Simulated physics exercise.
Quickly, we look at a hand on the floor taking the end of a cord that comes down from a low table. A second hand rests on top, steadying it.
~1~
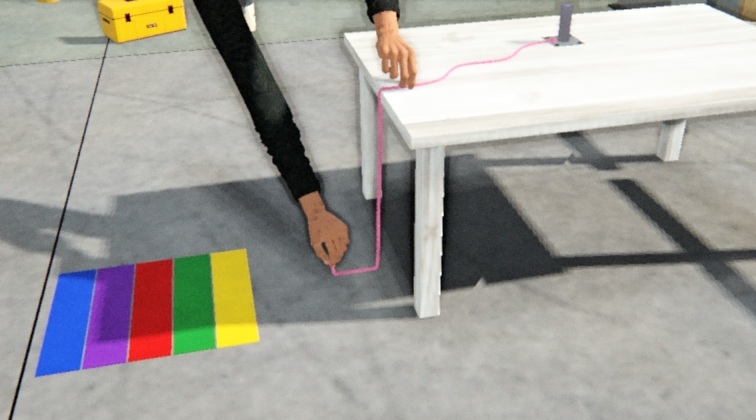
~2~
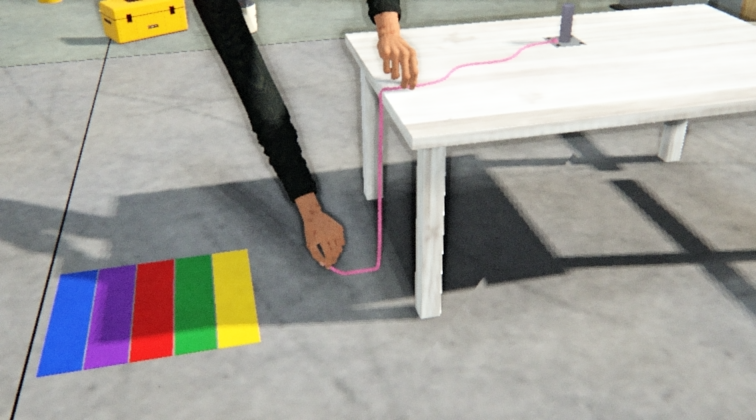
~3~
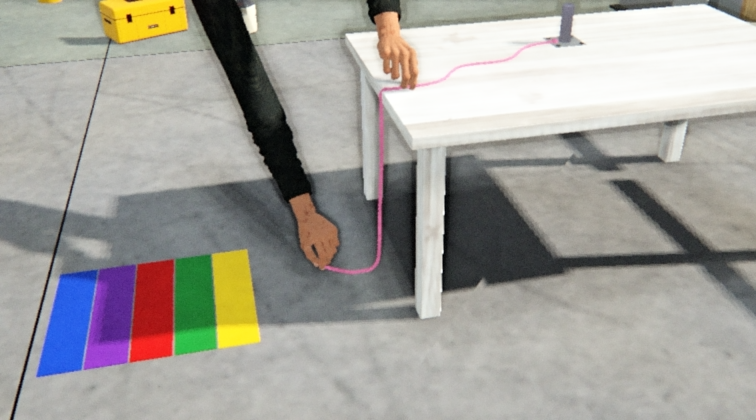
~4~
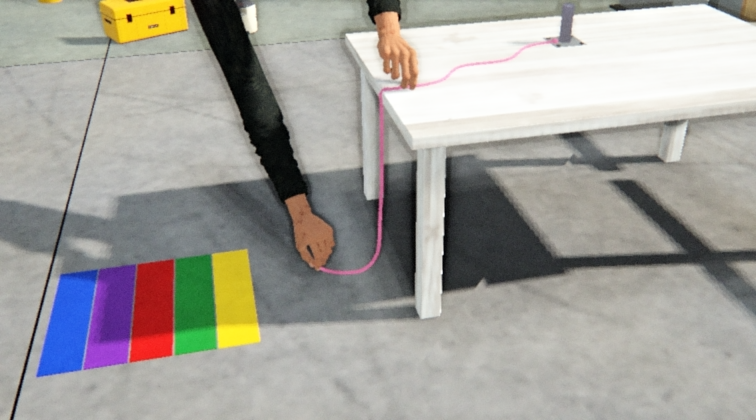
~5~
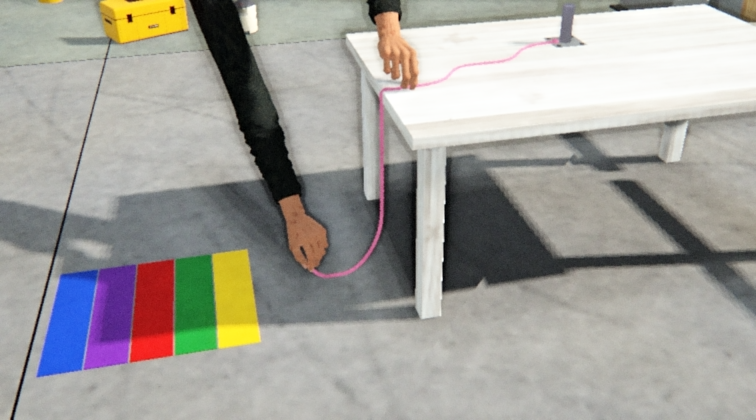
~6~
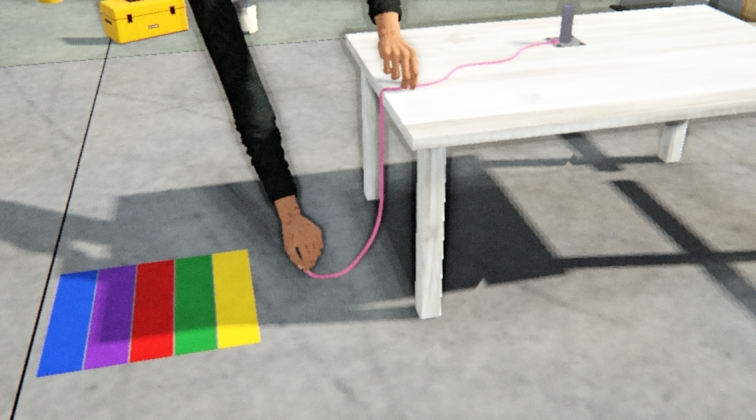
A hand near the floor draws the end of a pink cord slightly left.
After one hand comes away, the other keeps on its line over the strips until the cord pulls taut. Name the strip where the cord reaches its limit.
Green.
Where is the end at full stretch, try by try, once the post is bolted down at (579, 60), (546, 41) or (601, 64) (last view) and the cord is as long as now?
The three places are (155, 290), (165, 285) and (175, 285), in that order.
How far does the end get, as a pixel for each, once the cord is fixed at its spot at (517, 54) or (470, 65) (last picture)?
Per try (px, approx.): (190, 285); (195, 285).
Soon after, end near (255, 274); short of the strips.
Then, end near (212, 281); over green.
At full stretch, end near (186, 284); over green. The end stops over the green strip.
